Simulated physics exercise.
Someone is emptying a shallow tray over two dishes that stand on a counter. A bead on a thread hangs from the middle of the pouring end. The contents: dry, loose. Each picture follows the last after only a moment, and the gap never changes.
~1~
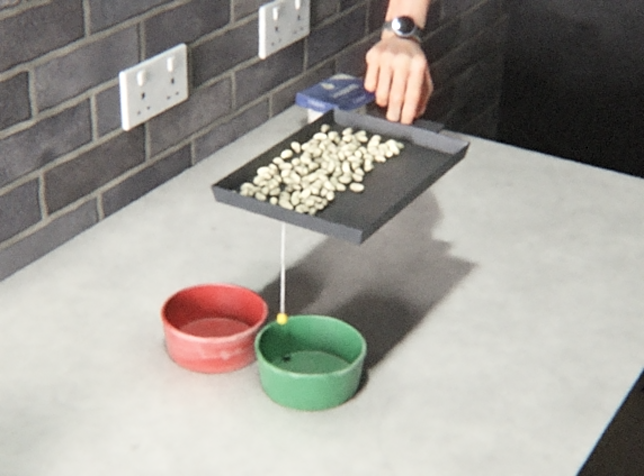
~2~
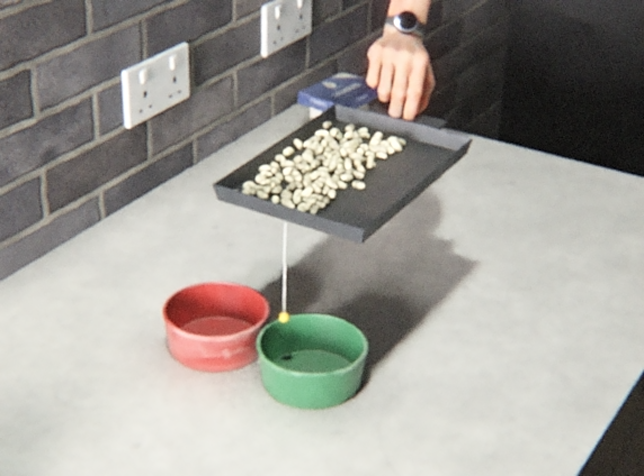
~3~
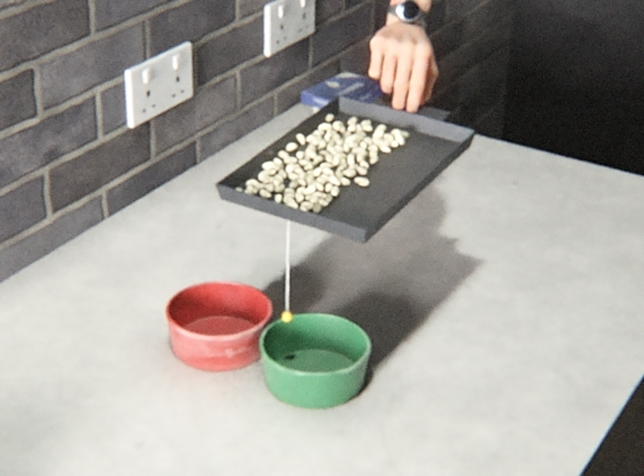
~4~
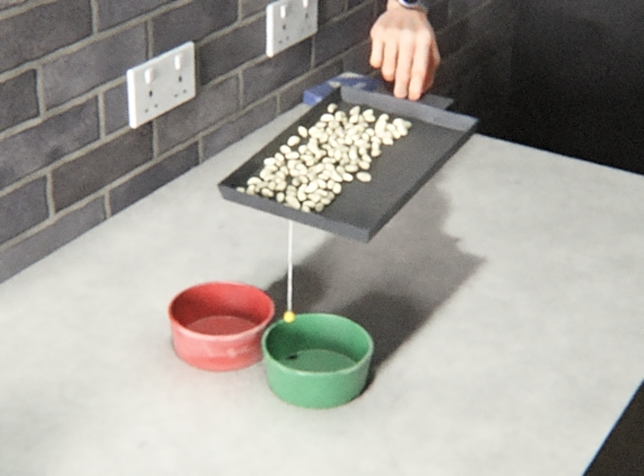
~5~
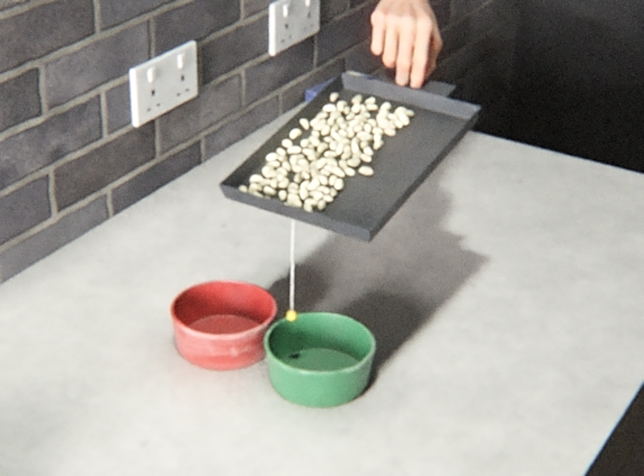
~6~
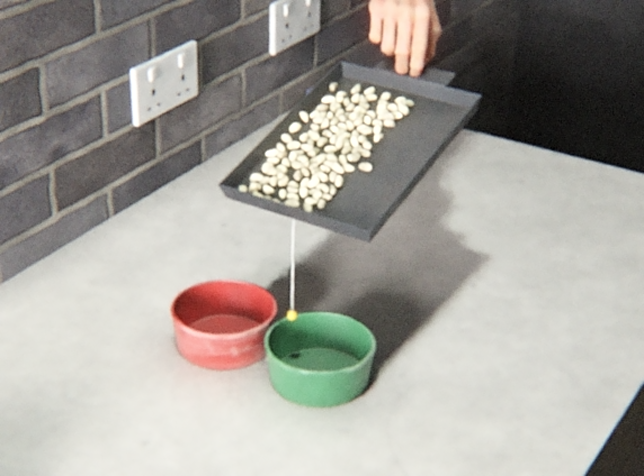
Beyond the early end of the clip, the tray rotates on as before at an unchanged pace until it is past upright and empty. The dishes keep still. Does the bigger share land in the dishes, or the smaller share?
Most of what falls will come down outside the dishes.
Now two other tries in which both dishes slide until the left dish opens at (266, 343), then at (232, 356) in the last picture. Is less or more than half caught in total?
In order, they'd catch a major share, and next a major share.
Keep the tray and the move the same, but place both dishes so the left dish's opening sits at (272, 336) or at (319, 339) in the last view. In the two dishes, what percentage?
70 %, then 20 %.
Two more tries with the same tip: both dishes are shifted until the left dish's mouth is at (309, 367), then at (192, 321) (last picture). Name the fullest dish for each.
Result, try one: The dish further left; try two: The dish further right.
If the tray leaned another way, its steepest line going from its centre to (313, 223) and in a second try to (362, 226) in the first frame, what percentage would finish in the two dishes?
The first try gives close to 40 percent; the next gives 70 percent.
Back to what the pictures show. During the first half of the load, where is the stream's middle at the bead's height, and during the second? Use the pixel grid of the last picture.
The opening half passes (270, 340), the closing half (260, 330).
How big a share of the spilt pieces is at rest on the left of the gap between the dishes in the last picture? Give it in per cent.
It comes to about 70 percent.
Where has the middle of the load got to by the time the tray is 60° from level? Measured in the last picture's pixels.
Look close to (296, 174) in the last picture.
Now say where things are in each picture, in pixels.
Corners of the pouring end (216, 185) and (360, 228), level; middle of the load (322, 173), white beans; left dish (184, 349); right dish (282, 386); bead on its thread (282, 318), in the first picture.
Corners of the pouring end (218, 184) and (362, 227), level; middle of the load (324, 171), in the second picture.
Corners of the pouring end (220, 184) and (365, 227), tipped barely, level across its low end; middle of the load (327, 167), in the third picture.
Corners of the pouring end (222, 184) and (366, 228), tipped a little, level across its low end; middle of the load (329, 161), in the fourth picture.
Corners of the pouring end (224, 183) and (368, 228), tipped a little, level across its low end; middle of the load (331, 155), in the fifth picture.
Corners of the pouring end (223, 183) and (368, 228), tipped a little, level across its low end; middle of the load (331, 150); left dish (194, 345); right dish (291, 382), in the sixth picture.
Just after the last frame, tray tipped steeply; almost all on the tray; just a few in the air.
A moment on, tray tipped past a quarter turn; almost all on the tray; just a few in the right dish; just a few outside both; just a few in the air.
Further on, tray tipped past a quarter turn; roughly a quarter in the right dish; about a tenth in the left dish; roughly two thirds outside both.
When it is over, tray tipped past a quarter turn; roughly a quarter in the right dish; about a tenth in the left dish; roughly two thirds outside both.
